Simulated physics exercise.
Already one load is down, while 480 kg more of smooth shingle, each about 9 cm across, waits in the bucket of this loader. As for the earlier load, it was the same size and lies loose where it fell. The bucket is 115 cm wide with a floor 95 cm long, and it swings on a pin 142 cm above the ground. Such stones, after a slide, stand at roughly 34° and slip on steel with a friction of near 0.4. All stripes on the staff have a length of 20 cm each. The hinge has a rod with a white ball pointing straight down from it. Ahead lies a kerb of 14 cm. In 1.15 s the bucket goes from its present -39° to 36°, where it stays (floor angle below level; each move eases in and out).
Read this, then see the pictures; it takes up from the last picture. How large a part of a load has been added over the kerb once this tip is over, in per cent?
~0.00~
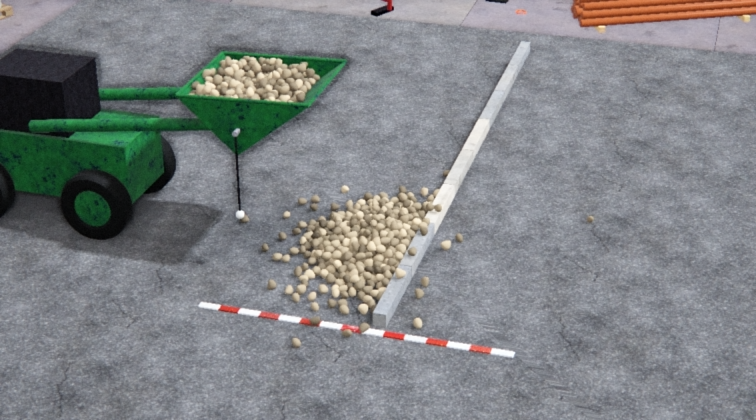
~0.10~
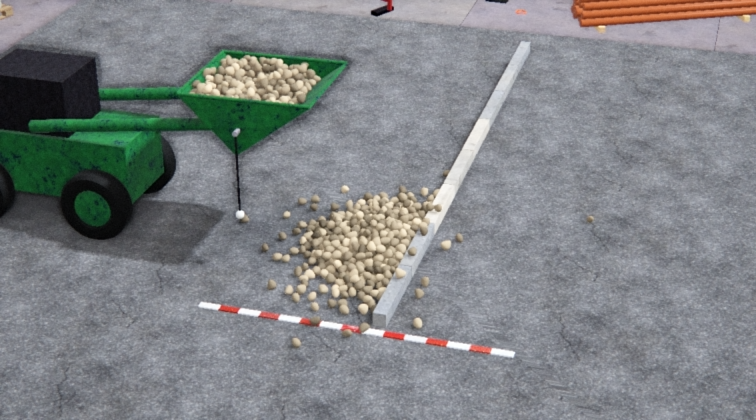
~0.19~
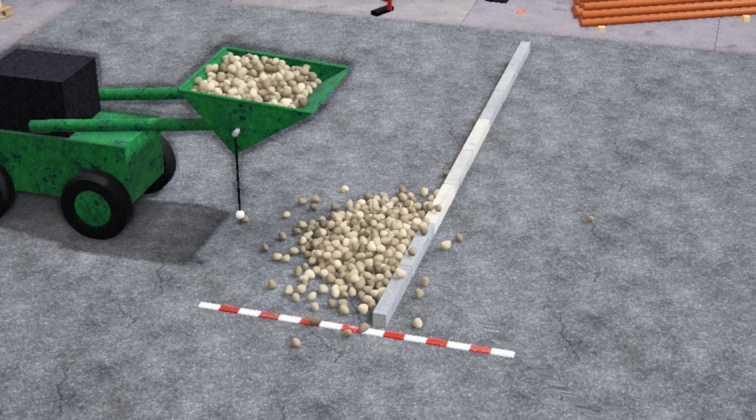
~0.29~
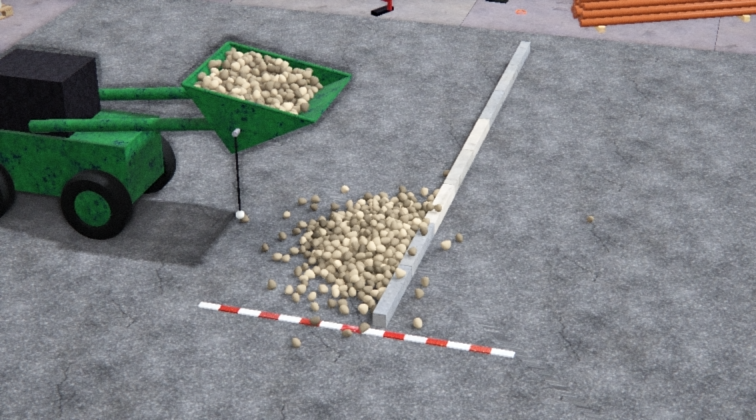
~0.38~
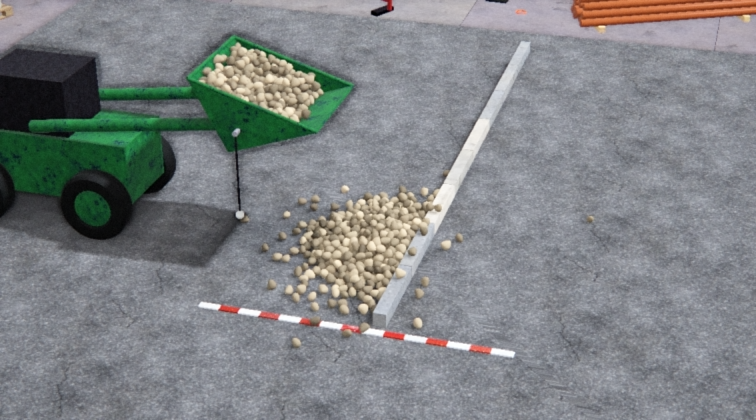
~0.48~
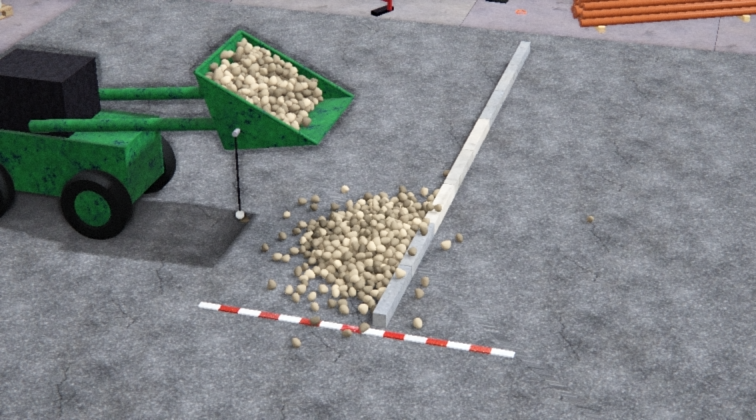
Around 7 per cent is added.
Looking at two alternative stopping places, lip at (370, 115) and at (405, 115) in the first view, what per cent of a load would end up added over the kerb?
First place: Roughly 70 %; second place: Roughly 100 %.
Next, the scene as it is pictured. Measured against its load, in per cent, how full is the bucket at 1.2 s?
Still inside: Some 60 %.
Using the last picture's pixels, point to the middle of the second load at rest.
They settle centred around (359, 232).
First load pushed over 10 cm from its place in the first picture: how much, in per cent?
20 per cent.
After 0.9 s the floor is at 24°; in per cent of one load, 100 in the bucket, 99 on this side of the kerb, 1 over the kerb; the foremost stones are at (454, 253).
After 1.2 s the floor is at 36°; in per cent of one load, 59 in the bucket, 140 on this side of the kerb, 1 over the kerb; the foremost stones are at (454, 253).
After 1.6 s the floor is at 36°; in per cent of one load, 14 in the bucket, 184 on this side of the kerb, 2 over the kerb; the foremost stones are at (454, 264).
After 4.4 s the floor is at 36°; in per cent of one load, 0 in the bucket, 192 on this side of the kerb, 8 over the kerb; the foremost stones are at (524, 269). Net gain over the kerb, 7.
